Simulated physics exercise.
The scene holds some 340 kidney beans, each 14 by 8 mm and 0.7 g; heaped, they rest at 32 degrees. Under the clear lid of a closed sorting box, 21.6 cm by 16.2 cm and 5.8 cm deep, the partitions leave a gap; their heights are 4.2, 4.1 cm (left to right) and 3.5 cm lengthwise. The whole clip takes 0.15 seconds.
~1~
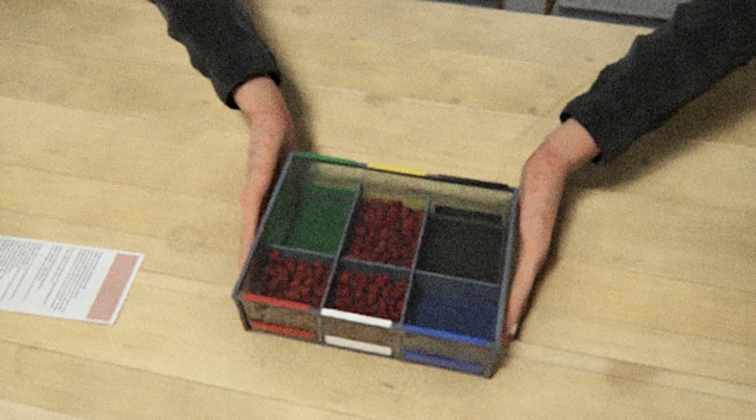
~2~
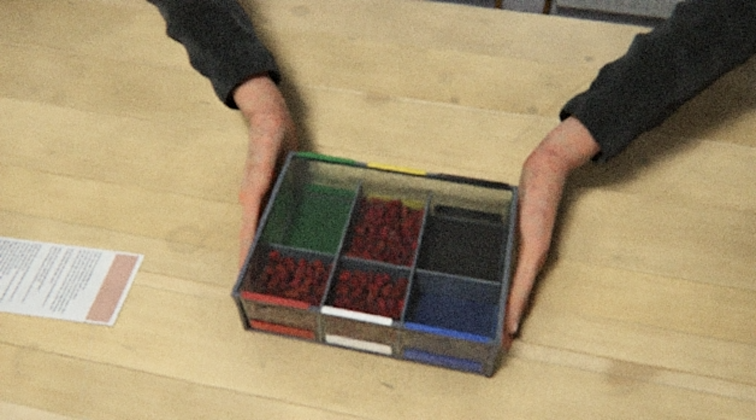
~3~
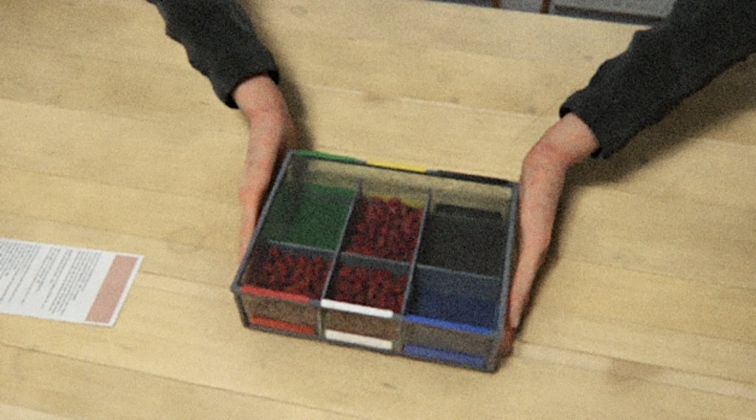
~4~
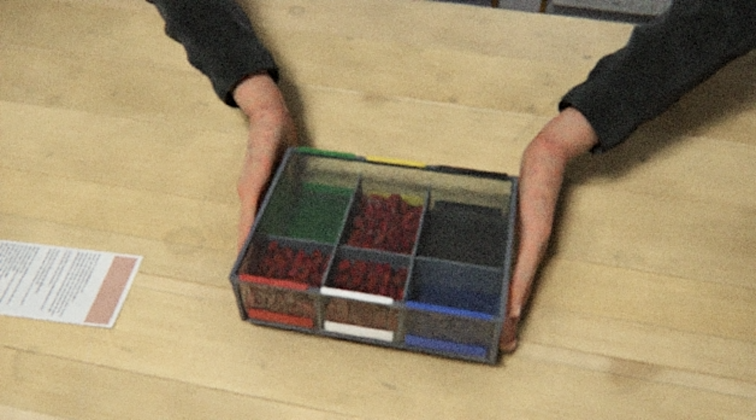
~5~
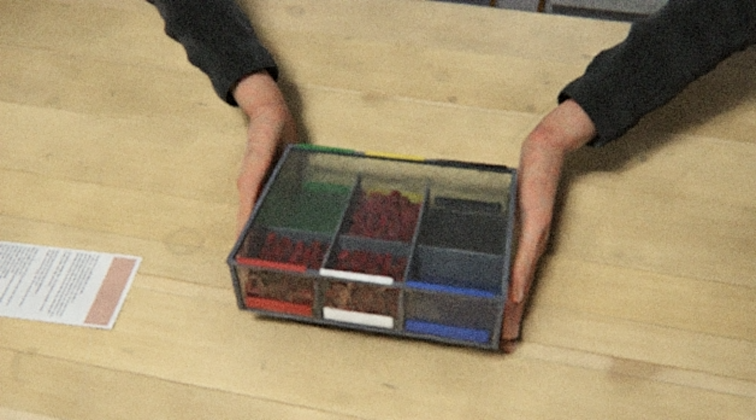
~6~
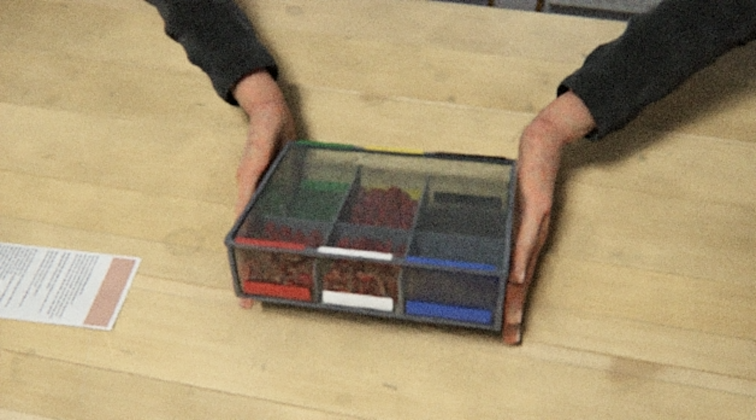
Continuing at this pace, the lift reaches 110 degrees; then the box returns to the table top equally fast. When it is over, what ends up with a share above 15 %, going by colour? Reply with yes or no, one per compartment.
Red no, blue no, green yes, yellow yes, white no, black no.
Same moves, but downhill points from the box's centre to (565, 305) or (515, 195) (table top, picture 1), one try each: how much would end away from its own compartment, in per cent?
Approximately 45 percent, then 50 percent.
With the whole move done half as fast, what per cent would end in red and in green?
That way red would end with 5 per cent and green with 45 per cent.
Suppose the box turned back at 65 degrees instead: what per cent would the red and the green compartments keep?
Shares: Red 25, green 15, in per cent.
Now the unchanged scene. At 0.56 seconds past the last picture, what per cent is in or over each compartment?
In per cent: Red 20, blue 0, green 15, yellow 45, white 15, black 0.
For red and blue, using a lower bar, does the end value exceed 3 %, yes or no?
Checking red: It clears; checking blue: It falls short.
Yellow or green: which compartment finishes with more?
Result: Yellow has more.
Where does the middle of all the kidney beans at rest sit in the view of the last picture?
Centre at rest: Approx. (360, 226) px.
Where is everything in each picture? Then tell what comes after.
Box tilt 0 degrees, front corners at (237, 295) and (495, 344); red 35 %, yellow 35 %, white 30 %, in the first frame.
Box tilt 1 degrees, front corners at (237, 293) and (496, 341), in the second frame.
Box tilt 3 degrees, front corners at (236, 287) and (497, 333), in the third frame.
Box tilt 7 degrees, front corners at (235, 277) and (499, 319), lowest corner left back, in the fourth frame.
Box tilt 12 degrees, front corners at (233, 260) and (501, 297), lowest corner left back, in the fifth frame.
Box tilt 17 degrees, front corners at (231, 241) and (503, 271), lowest corner left back; red 35 %, yellow 35 %, white 30 %, in the sixth frame.
Then, 0.56 s after the last picture, tilt 110 degrees; red 20 %, green 15 %, yellow 45 %, white 15 %.
Then, 0.93 s after the last picture, tilt 48 degrees; red 10 %, green 35 %, yellow 50 %, white 5 %.
Then, 1.39 s after the last picture, tilt 0 degrees; red 10 %, green 35 %, yellow 50 %, white 5 %.
In the end, red 10 %, blue 0 %, green 35 %, yellow 50 %, white 5 %, black 0 %.
